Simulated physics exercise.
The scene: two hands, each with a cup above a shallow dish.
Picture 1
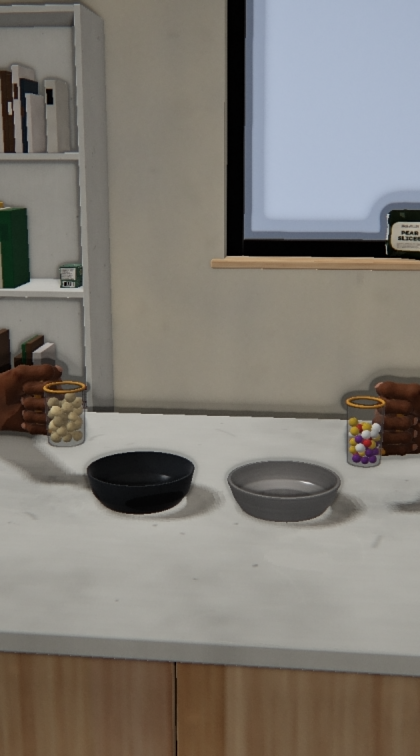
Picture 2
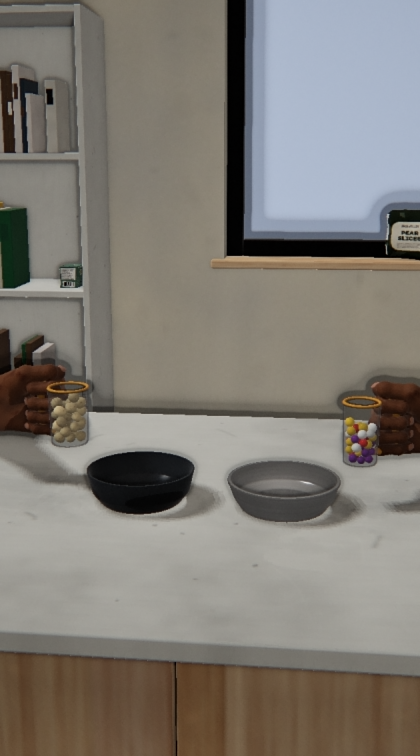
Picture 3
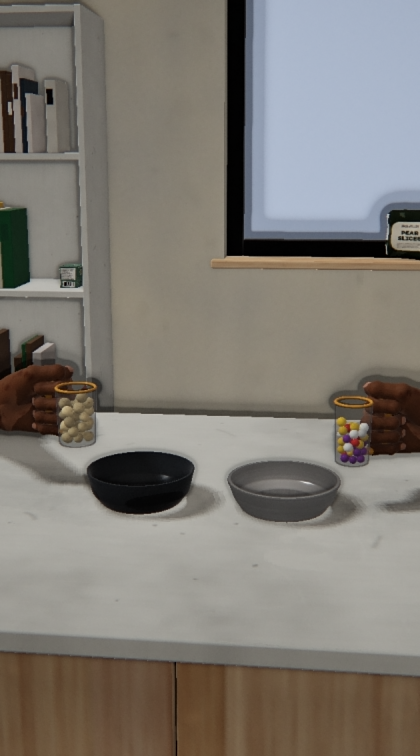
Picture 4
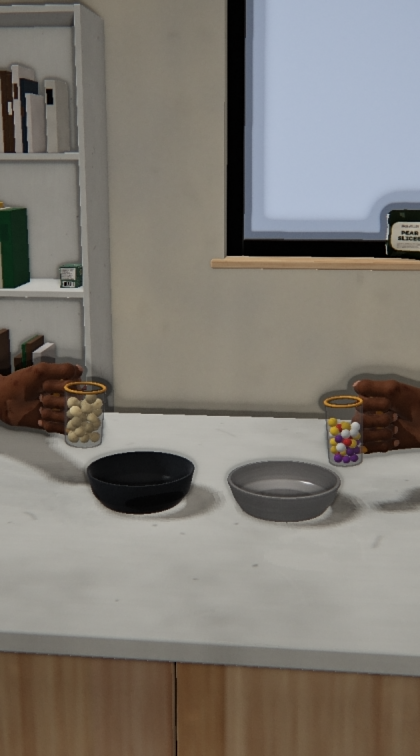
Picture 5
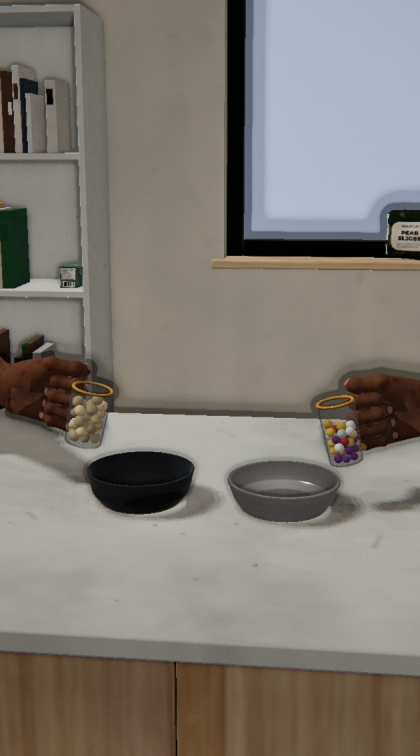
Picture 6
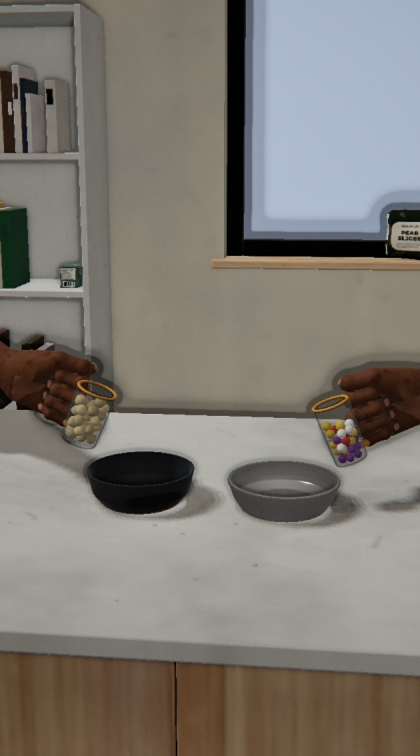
Two hands move cups of nuts and colourful beads inward, then tilt them toward shallow dishes.
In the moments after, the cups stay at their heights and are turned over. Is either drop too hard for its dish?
The left dish catches the lot and the right dish catches the lot.
Then, 0.39 s on from there, left, the whole lot still in the cup; right, the whole lot still in the cup.
Then, 0.80 s on from there, left, the whole lot still in the cup; right, the whole lot still in the cup.
Then, 1.29 s on from there, left, a little still in the cup, the bulk in the dish, a little in the air; right, the whole lot in the dish.
In the end, left, the whole lot in the dish, none at all outside the dish; right, the whole lot in the dish, none at all outside the dish.
